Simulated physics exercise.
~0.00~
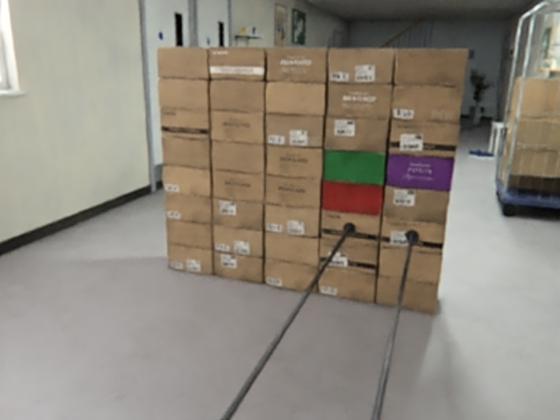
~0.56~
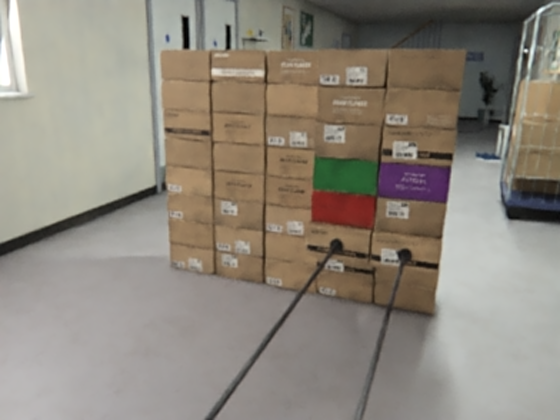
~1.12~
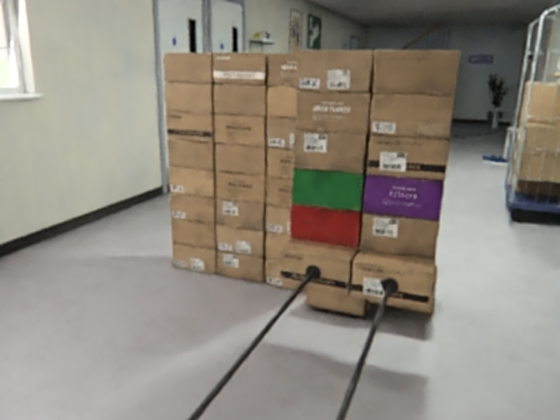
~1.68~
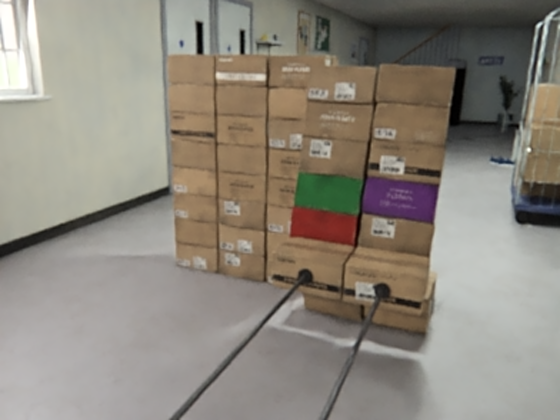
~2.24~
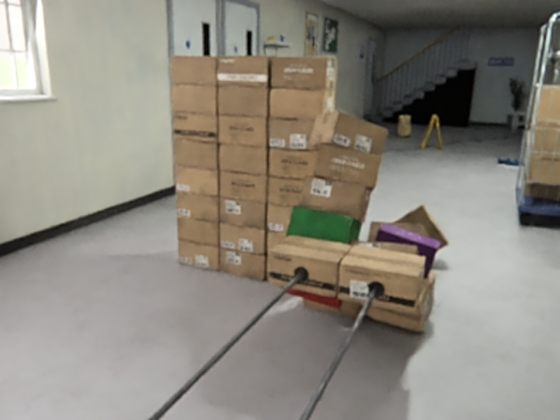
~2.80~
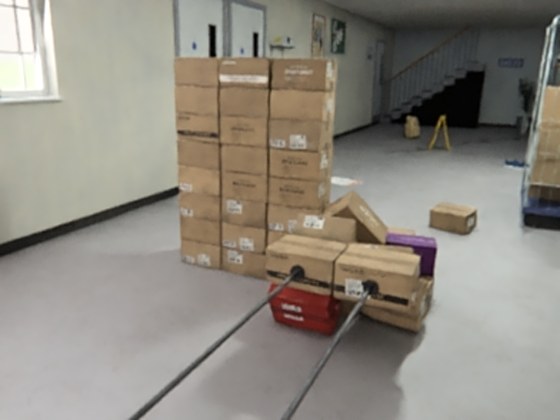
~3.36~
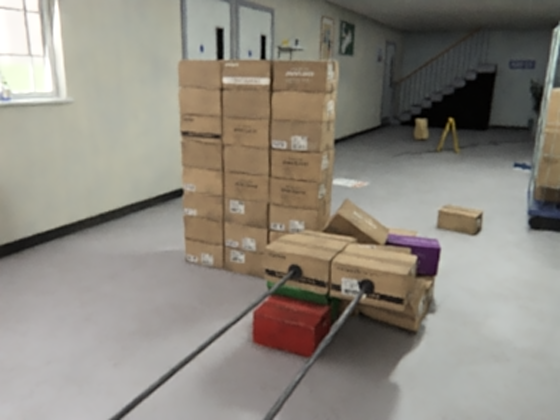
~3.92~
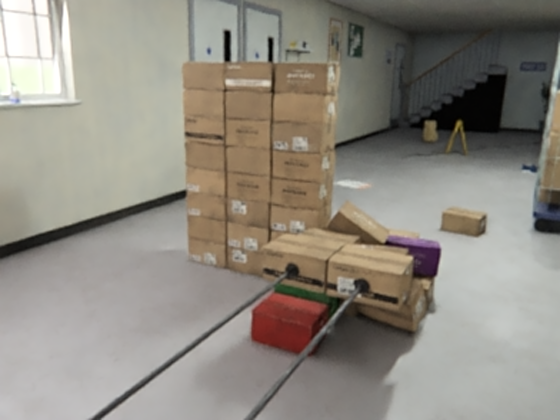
The footage shows two dark rods drawing a pair of neighbouring boxes out of a tall stacked cardboard wall, until the right-hand columns lean and collapse, bringing down the green, red and purple boxes, while the left three columns stay standing beside the fallen heap.
